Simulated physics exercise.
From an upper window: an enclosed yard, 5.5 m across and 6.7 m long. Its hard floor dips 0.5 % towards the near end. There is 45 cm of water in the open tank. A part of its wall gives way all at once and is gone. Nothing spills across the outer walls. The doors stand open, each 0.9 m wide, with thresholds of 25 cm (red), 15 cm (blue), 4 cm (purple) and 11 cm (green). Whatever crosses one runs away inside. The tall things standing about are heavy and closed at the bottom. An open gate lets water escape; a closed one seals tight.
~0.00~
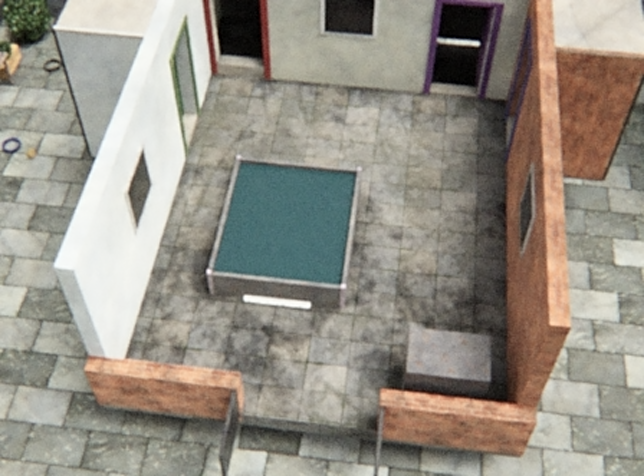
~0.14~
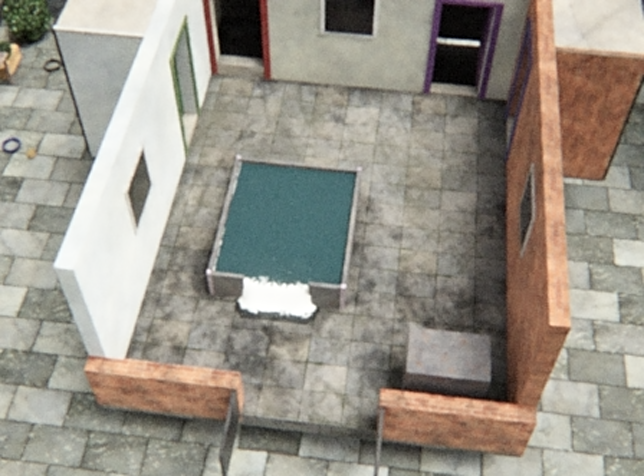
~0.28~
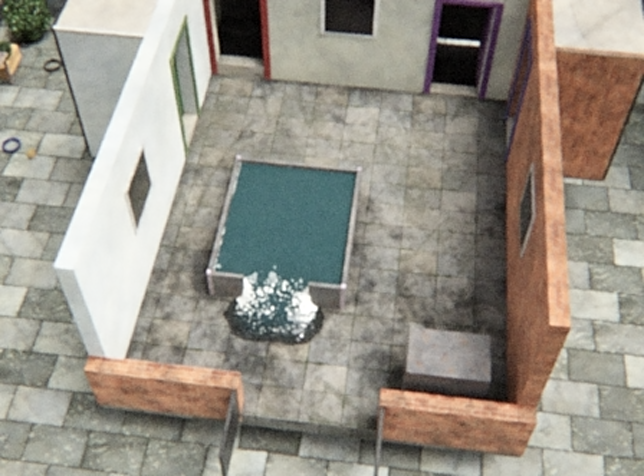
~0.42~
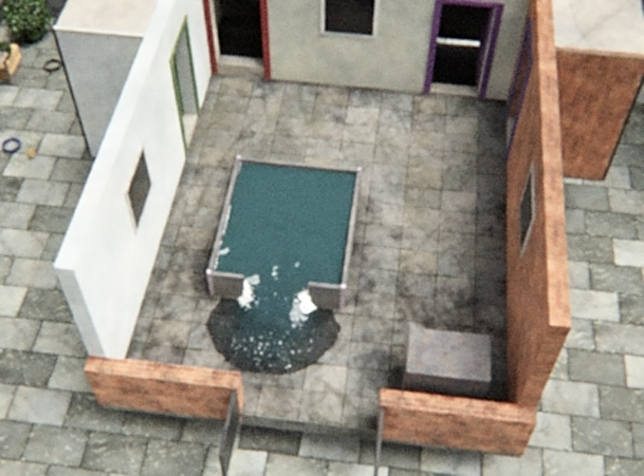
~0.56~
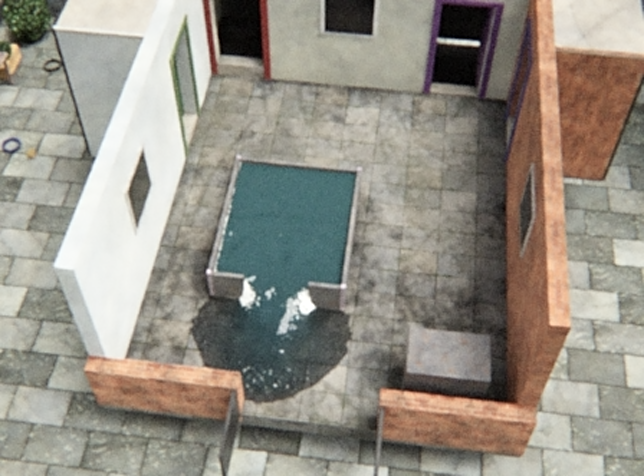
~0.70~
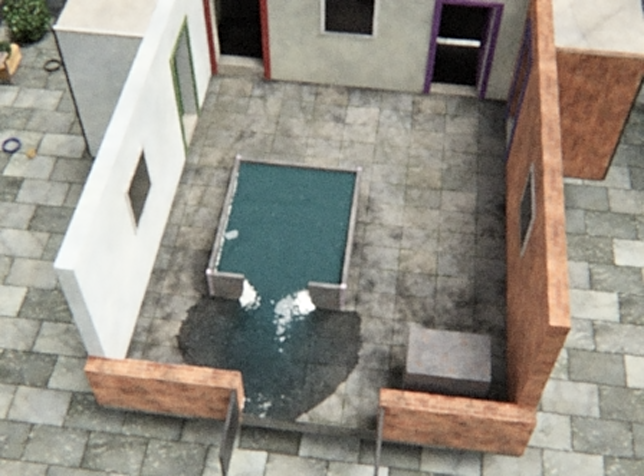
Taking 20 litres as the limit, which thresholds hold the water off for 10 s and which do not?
Within that time: At the red door it stays under the limit; at the blue door it keeps below the limit; at the purple door it does not reach the limit; at the green door it stays under the limit.
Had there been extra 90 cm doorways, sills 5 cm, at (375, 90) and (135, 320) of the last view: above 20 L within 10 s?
In that order: Below, above.
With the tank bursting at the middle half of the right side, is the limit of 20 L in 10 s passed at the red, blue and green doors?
Against that limit: Red below, blue under, green not over.
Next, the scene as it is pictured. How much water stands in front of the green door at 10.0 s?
Some 3.5 cm.
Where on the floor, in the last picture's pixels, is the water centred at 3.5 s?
Around (265, 271).
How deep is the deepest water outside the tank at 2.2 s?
Roughly 28 cm.
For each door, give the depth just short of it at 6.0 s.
In cm: Red 5, blue 0, purple 0, green 5.
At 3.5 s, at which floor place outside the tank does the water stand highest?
At about (130, 385).
After 1.4 s water covers 15 % of the floor and is deepest (28 cm) near (273, 304); red door not reached, blue door not reached, purple door not reached, green door not reached.
After 2.2 s water covers 15 % of the floor and is deepest (28 cm) near (130, 385); red door not reached, blue door not reached, purple door not reached, green door not reached.
After 3.5 s water covers 30 % of the floor and is deepest (22 cm) near (130, 385); red door not reached, blue door not reached, purple door not reached, green door not reached.
After 6.0 s water covers 40 % of the floor and is deepest (14 cm) near (118, 383); red door 5 cm at the sill, 0 L in, blue door not reached, purple door not reached, green door 5 cm at the sill, 0 L in.
After 10.0 s water covers 50 % of the floor and is deepest (9 cm) near (229, 397); red door 5 cm at the sill, 0 L in, blue door not reached, purple door not reached, green door 4 cm at the sill, 0 L in.
